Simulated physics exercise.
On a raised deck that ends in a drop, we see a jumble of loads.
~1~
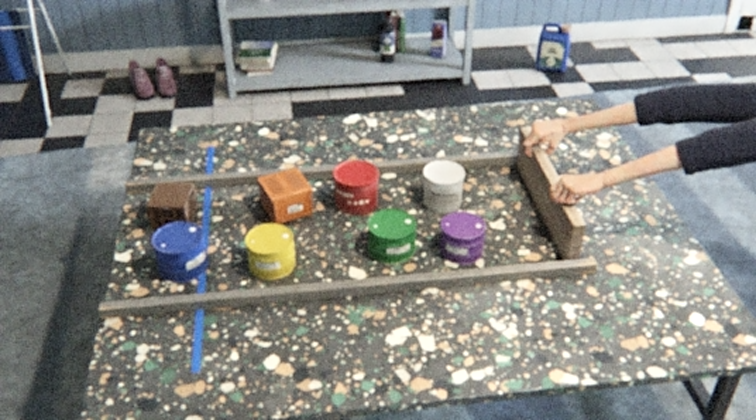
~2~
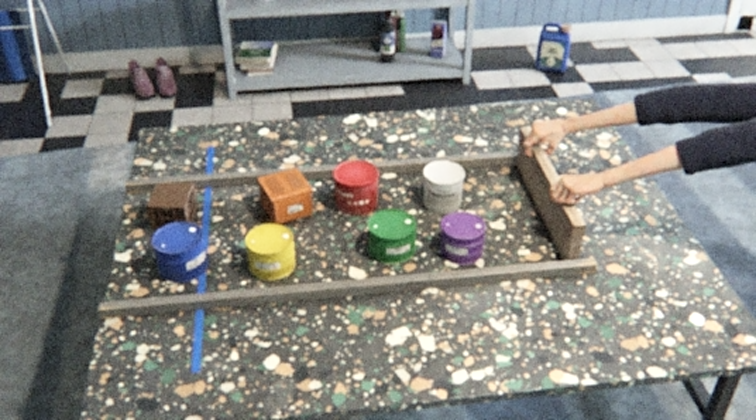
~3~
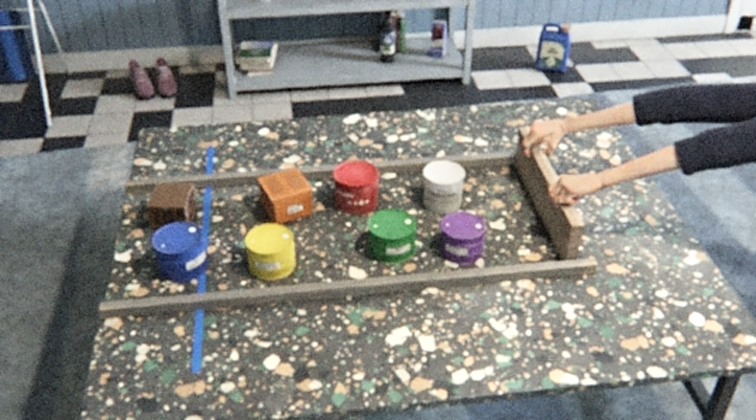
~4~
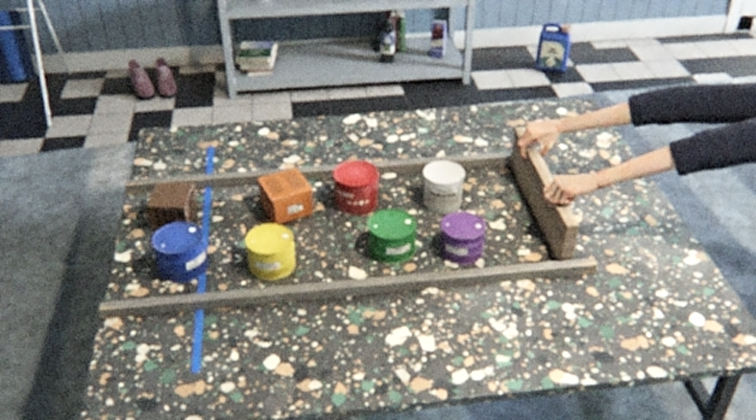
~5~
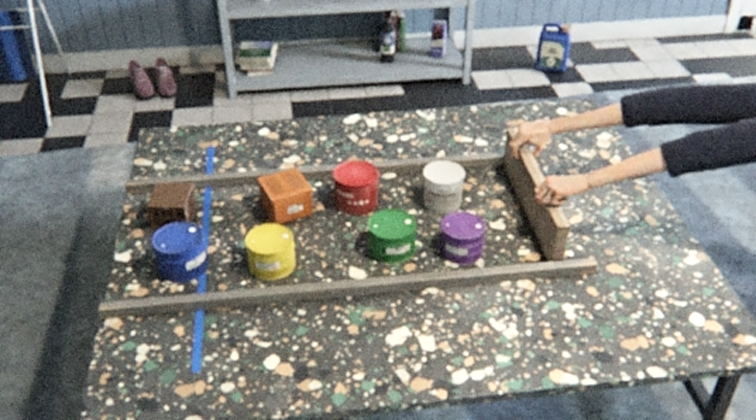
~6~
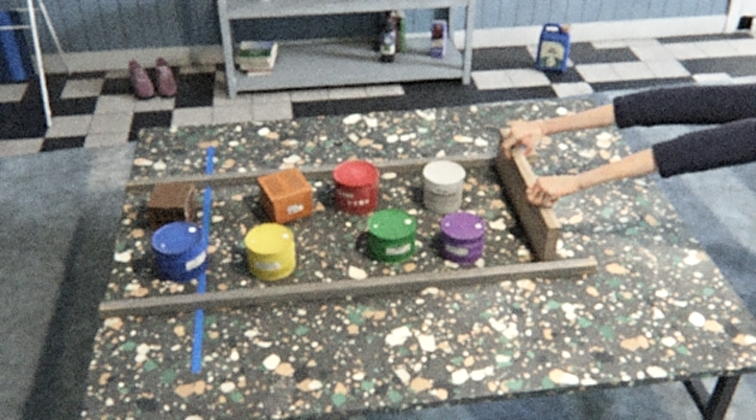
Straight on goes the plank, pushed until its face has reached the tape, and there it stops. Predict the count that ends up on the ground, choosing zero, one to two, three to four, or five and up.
When it halts, one, or two, of them have come off.
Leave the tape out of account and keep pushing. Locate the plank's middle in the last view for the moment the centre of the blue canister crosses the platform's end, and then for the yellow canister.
Blue canister over the end: About (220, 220). Yellow canister over the end: About (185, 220).
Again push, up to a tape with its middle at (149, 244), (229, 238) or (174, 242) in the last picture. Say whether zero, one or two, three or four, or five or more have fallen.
Taking them in turn, three or four; none; 3 or 4.
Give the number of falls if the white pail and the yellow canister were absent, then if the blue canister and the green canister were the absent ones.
Result: 1 in the first case, with 1 in the second.
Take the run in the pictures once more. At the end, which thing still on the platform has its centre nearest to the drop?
That is the orange tote.
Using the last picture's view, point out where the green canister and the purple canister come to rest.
I'd put one at around (169, 242) and the other at around (175, 271).
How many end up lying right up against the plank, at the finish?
At rest, 3 are in contact.
Early on, none off yet; brown crate at rest near (173, 206); blue canister at rest near (181, 252); yellow canister at rest near (271, 252).
Finally, the number that fall off is one or two; lost, blue canister and brown crate.
